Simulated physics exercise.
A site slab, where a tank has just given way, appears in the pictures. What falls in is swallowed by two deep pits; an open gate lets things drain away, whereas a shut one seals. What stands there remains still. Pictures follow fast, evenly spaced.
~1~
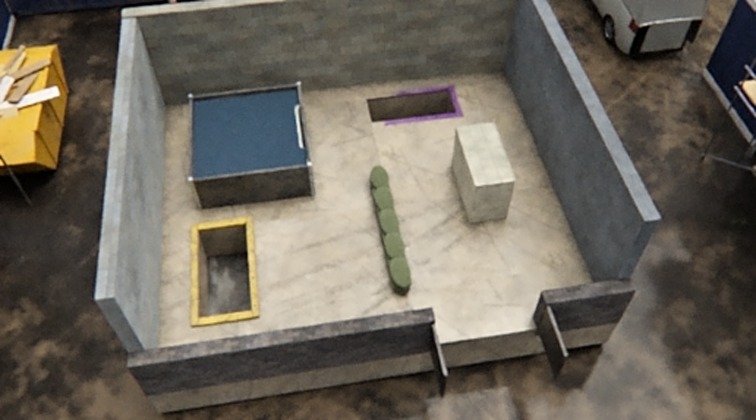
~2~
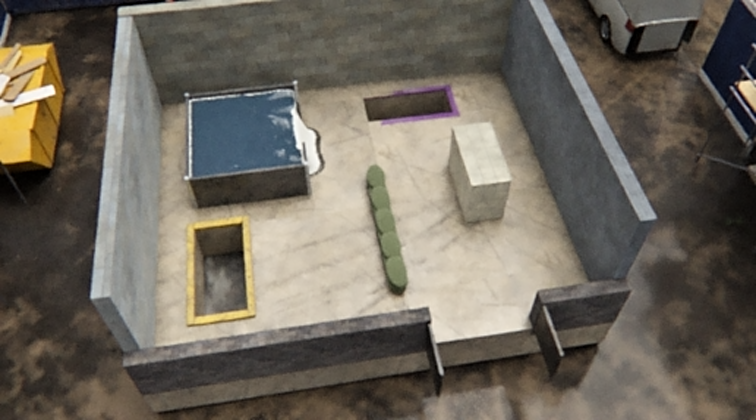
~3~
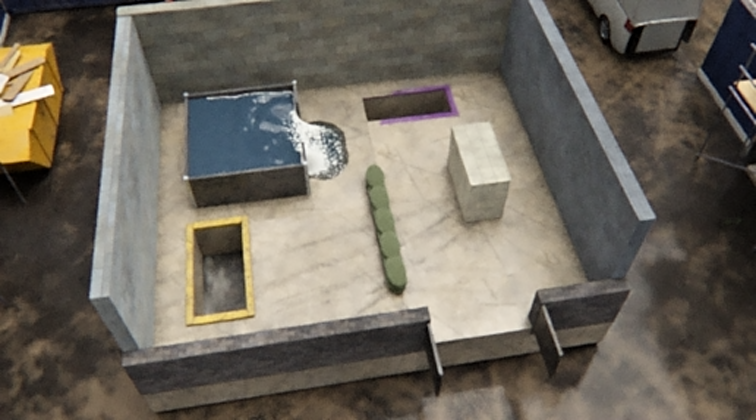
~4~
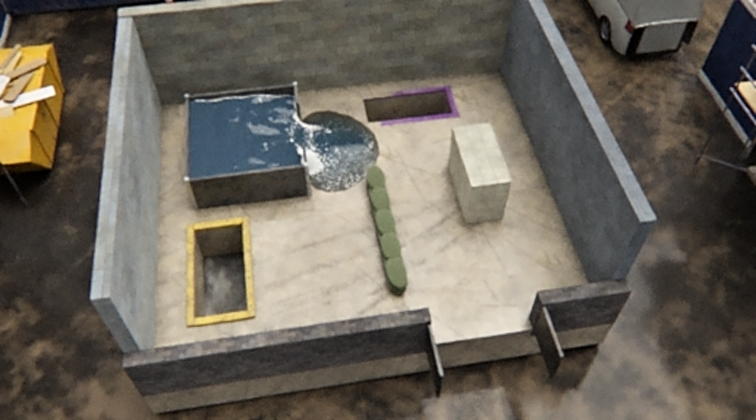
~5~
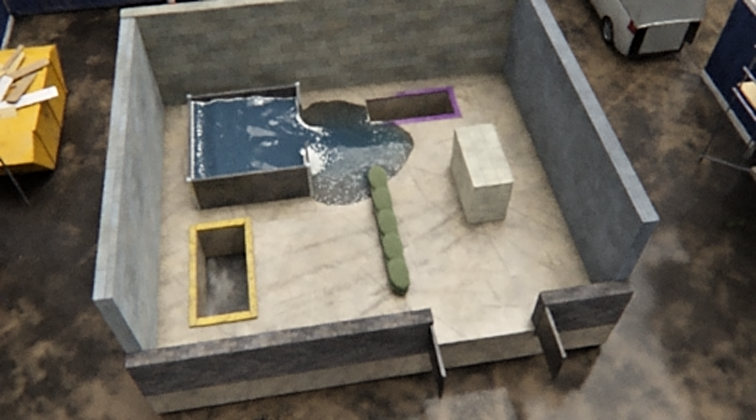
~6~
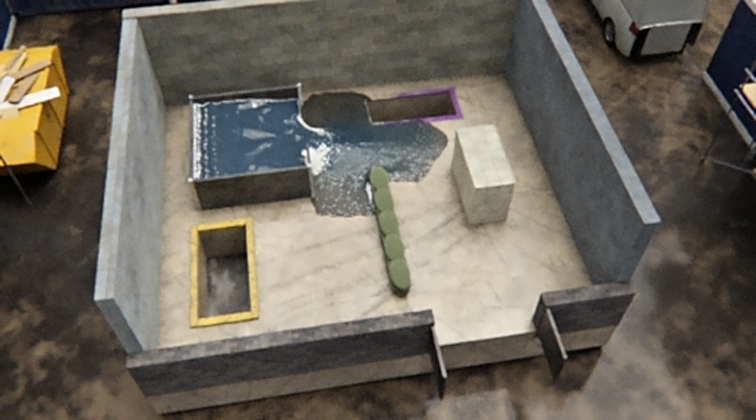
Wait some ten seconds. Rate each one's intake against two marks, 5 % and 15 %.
Ratings: Gate - between the two marks; purple pit - above the 15 % mark; yellow pit - below the 5 % mark.
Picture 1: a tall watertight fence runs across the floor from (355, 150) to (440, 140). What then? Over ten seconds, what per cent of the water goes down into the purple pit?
I'd put the purple pit at roughly 45 %.
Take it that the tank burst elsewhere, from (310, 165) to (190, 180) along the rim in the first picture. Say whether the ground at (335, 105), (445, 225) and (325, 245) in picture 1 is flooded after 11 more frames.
In the order asked: Out of reach, out of reach, sodden.
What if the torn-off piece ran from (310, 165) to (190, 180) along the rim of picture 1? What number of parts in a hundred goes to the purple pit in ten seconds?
Approximate share, purple: 2 in a hundred.
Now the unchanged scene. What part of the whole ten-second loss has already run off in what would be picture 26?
Share gone: About 35 %.
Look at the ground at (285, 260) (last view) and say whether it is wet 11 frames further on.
At that place: Free of water.
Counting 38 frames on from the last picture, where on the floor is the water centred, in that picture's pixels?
I'd mark it close to (367, 182).
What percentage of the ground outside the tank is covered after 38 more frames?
Around 70 percent.
A moment on, water covers 25 % of the floor; the gate 0 %, the purple pit 5 %, the yellow pit 0 %.
Next, water covers 45 % of the floor; the gate 0 %, the purple pit 10 %, the yellow pit 0 %.
Then, water covers 65 % of the floor; the gate 1 %, the purple pit 16 %, the yellow pit 0 %.
Later, water covers 70 % of the floor; the gate 6 %, the purple pit 30 %, the yellow pit 0 %.
In the end, water covers 80 % of the floor; the gate 11 %, the purple pit 40 %, the yellow pit 0 %.
